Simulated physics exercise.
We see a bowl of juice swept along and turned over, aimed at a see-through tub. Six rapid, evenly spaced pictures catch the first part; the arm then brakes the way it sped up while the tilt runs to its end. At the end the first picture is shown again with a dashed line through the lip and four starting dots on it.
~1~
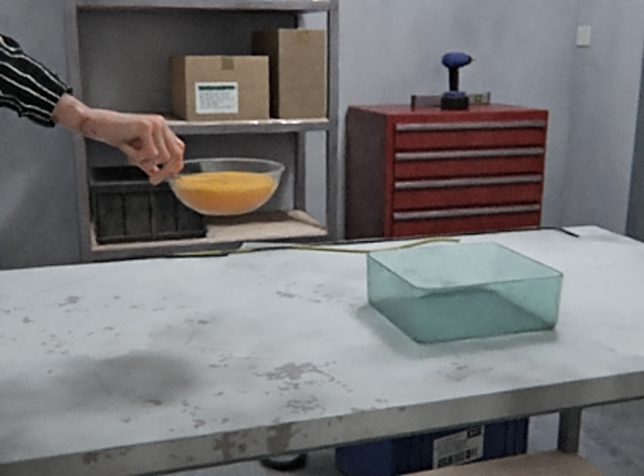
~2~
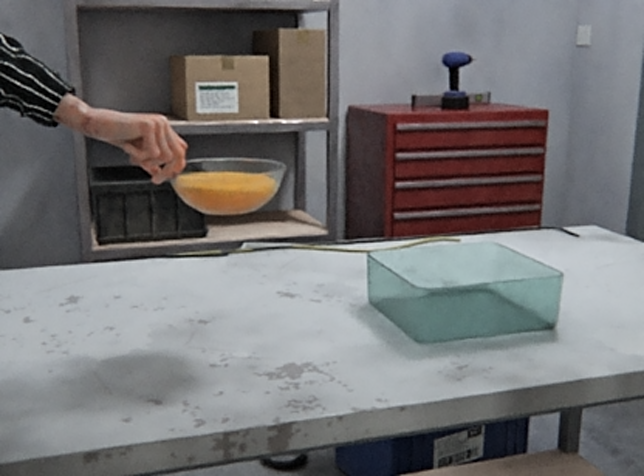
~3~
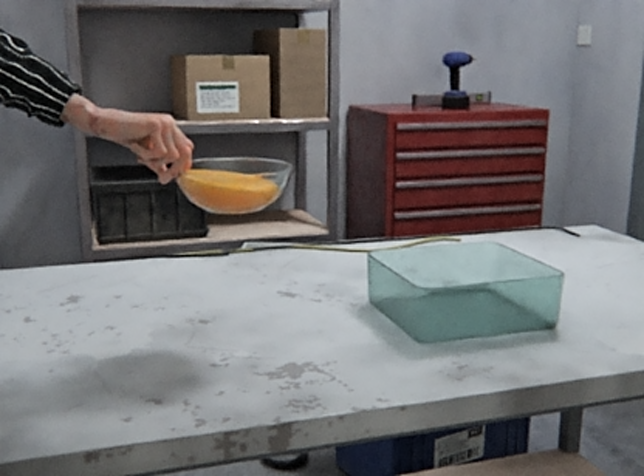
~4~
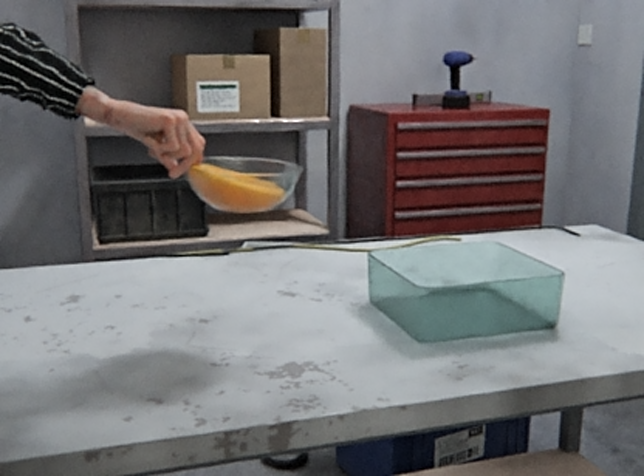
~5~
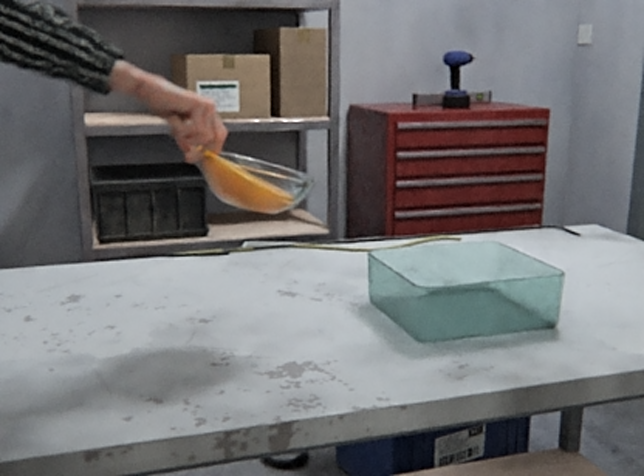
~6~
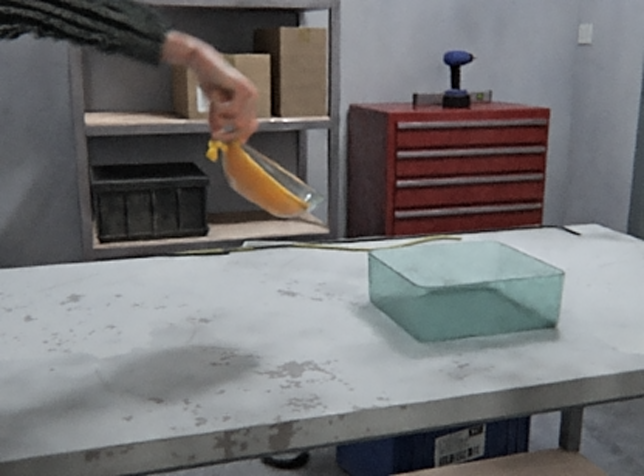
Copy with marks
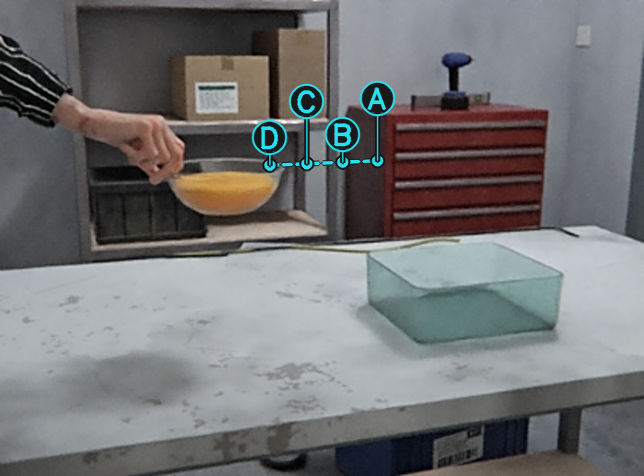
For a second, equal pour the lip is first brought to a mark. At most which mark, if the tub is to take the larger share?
The limit is C.
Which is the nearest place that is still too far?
D it is.
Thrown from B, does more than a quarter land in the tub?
Yes, clearly.
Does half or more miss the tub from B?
No.
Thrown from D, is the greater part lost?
Yes, it does.
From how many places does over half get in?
Three of the four.
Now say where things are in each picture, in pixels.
The first picture shows upright, lip at (280, 164); tub from (413, 344) to (555, 327); nothing has left yet.
The second picture shows upright, lip at (282, 164); nothing has left yet.
The third picture shows upright, lip at (288, 164); nothing has left yet.
The fourth picture shows tipped about 3°, lip at (298, 166); nothing has left yet.
The fifth picture shows tipped about 15°, lip at (311, 177); juice is over the rim, down to (197, 155).
The sixth picture shows tipped about 34°, lip at (321, 195); juice is over the rim, down to (212, 157).
On the marked copy, A at (377, 160); B at (342, 162); C at (306, 163); D at (269, 165).
With A, about 65 % lands in the tub, 9 % falls short and 26 % goes beside or beyond.
With B, about 68 % lands in the tub, 6 % falls short and 26 % goes beside or beyond.
With C, about 79 % lands in the tub, 6 % falls short and 15 % goes beside or beyond.
With D, about 5 % lands in the tub, 91 % falls short and 4 % goes beside or beyond.
